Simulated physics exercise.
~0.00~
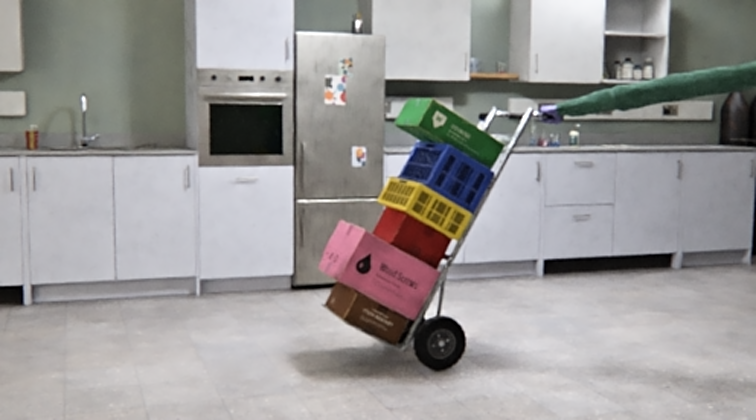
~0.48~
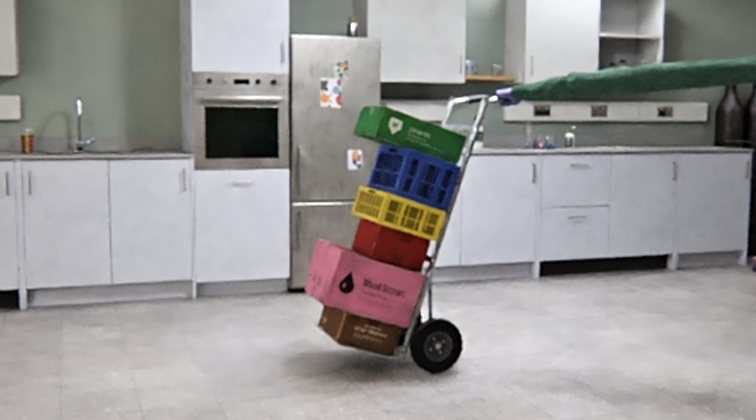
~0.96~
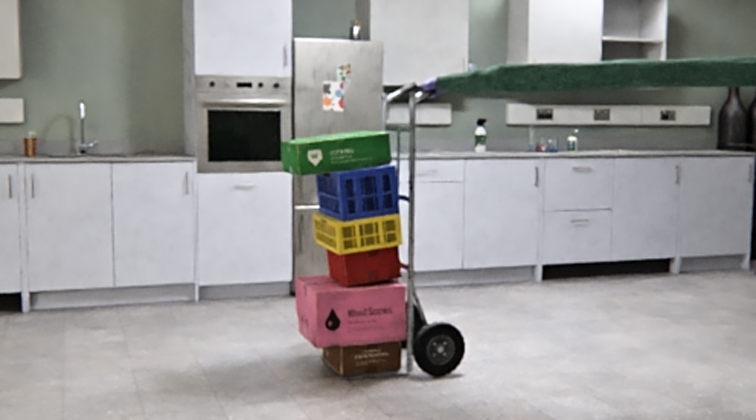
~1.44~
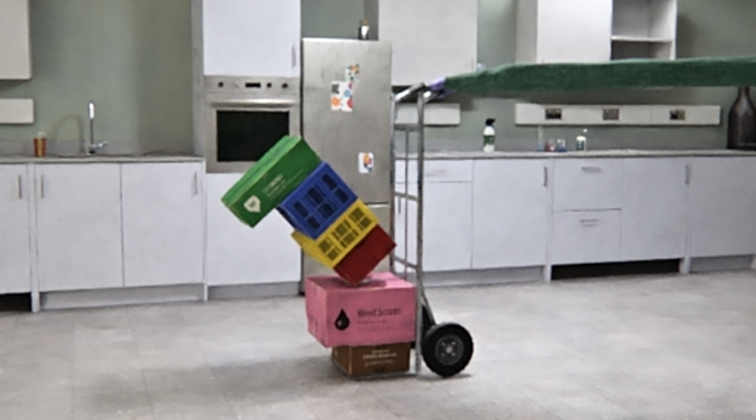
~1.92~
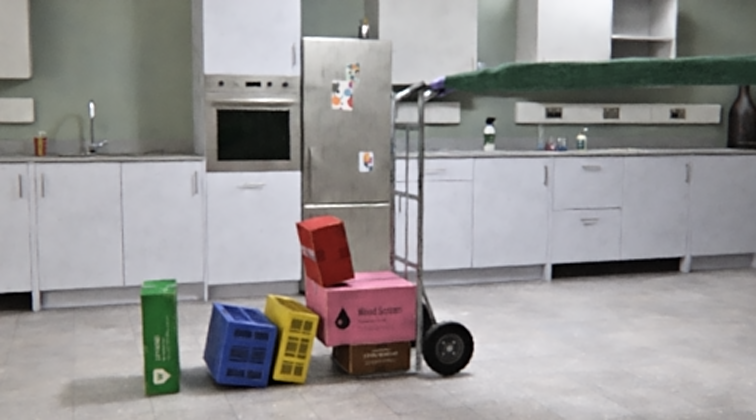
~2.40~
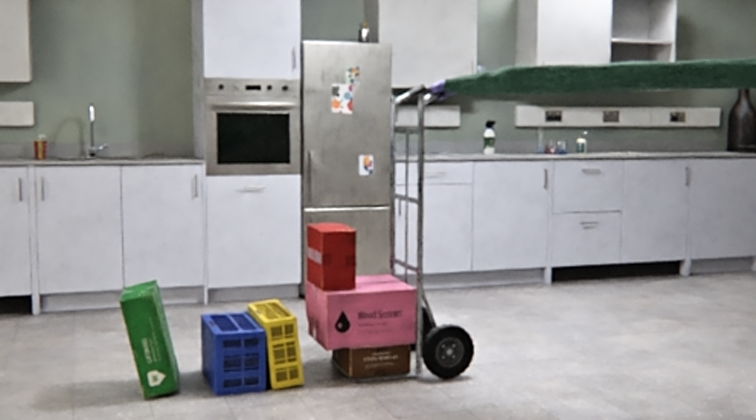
Stacked hand truck swinging upright and stopping abruptly, green, blue and yellow containers toppling to the floor, red box tipping onto pink.
